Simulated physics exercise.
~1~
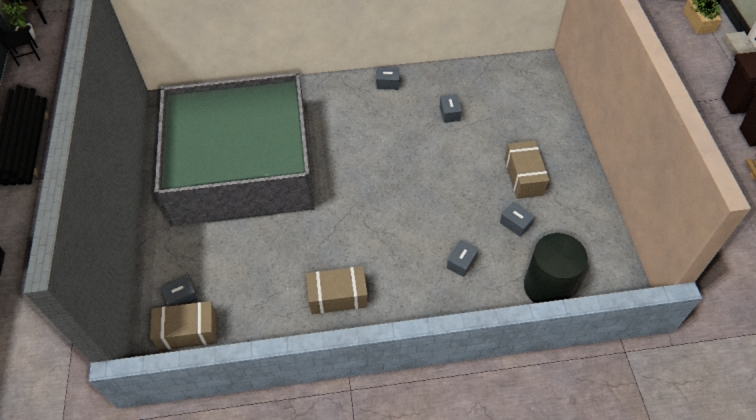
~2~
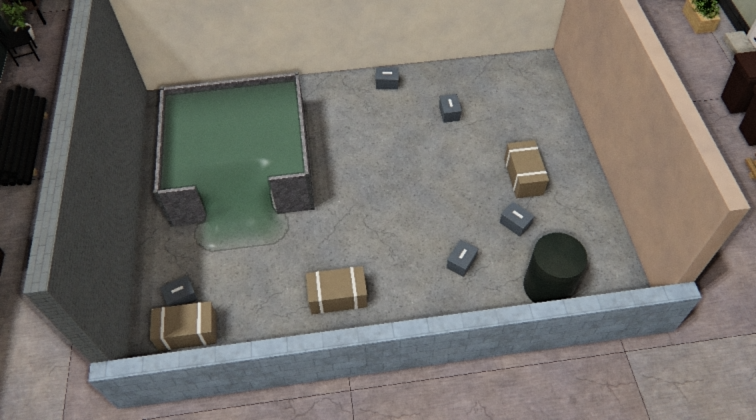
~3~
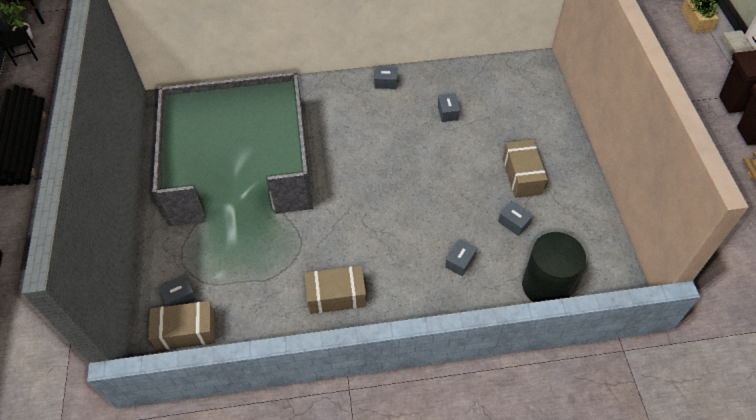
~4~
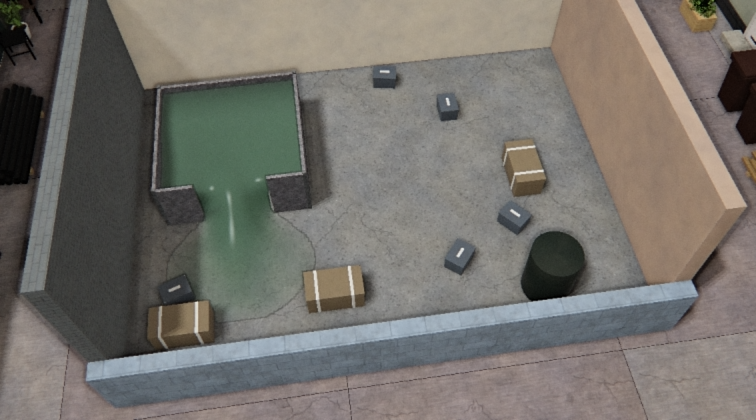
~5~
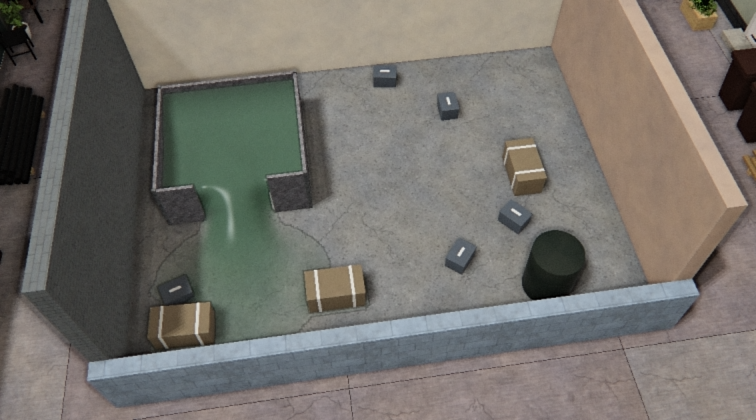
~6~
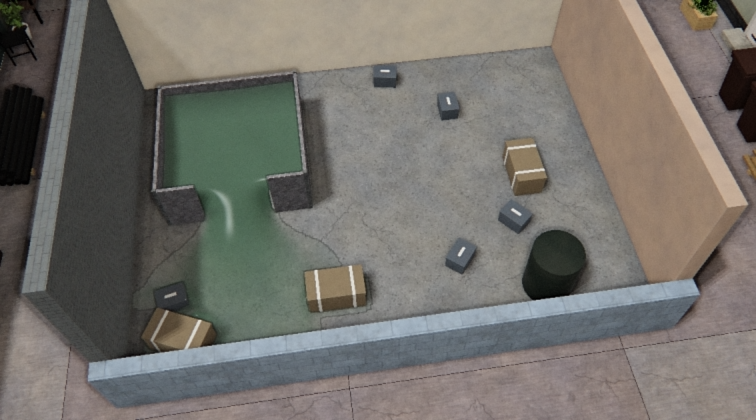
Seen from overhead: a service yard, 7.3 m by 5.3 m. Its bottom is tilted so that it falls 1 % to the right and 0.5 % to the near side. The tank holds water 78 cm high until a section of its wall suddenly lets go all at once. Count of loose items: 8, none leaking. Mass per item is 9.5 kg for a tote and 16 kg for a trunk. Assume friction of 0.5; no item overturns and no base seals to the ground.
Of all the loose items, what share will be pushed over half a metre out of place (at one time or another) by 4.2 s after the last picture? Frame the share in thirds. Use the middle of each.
That comes to two thirds or more.
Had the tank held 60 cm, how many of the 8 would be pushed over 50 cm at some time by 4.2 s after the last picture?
Count under that change: 5.
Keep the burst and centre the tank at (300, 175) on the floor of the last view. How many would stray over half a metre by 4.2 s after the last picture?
That gives 6 of them.
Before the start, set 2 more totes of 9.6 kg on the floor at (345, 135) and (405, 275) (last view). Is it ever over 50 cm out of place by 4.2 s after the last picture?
In turn: Short of it, more.
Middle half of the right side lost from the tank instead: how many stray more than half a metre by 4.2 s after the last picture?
Result: 5.
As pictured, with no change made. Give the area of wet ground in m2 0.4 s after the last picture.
Roughly 11.0 m2.
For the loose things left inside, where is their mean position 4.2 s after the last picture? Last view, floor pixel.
The average lands around (431, 162).
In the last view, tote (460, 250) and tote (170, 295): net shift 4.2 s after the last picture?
Going in order, that's 300 cm for one and 50 cm for the other.
Then, 0.4 s after the last picture 1 of 8 are over 50 cm from their spots; 0 afloat.
Then, 1.5 s after the last picture 1 of 8 are over 50 cm from their spots; 2 afloat.
Then, 2.8 s after the last picture 5 of 8 are over 50 cm from their spots; 3 afloat.
Then, 4.2 s after the last picture 5 of 8 are over 50 cm from their spots, and 6 have been at some point; 5 afloat.
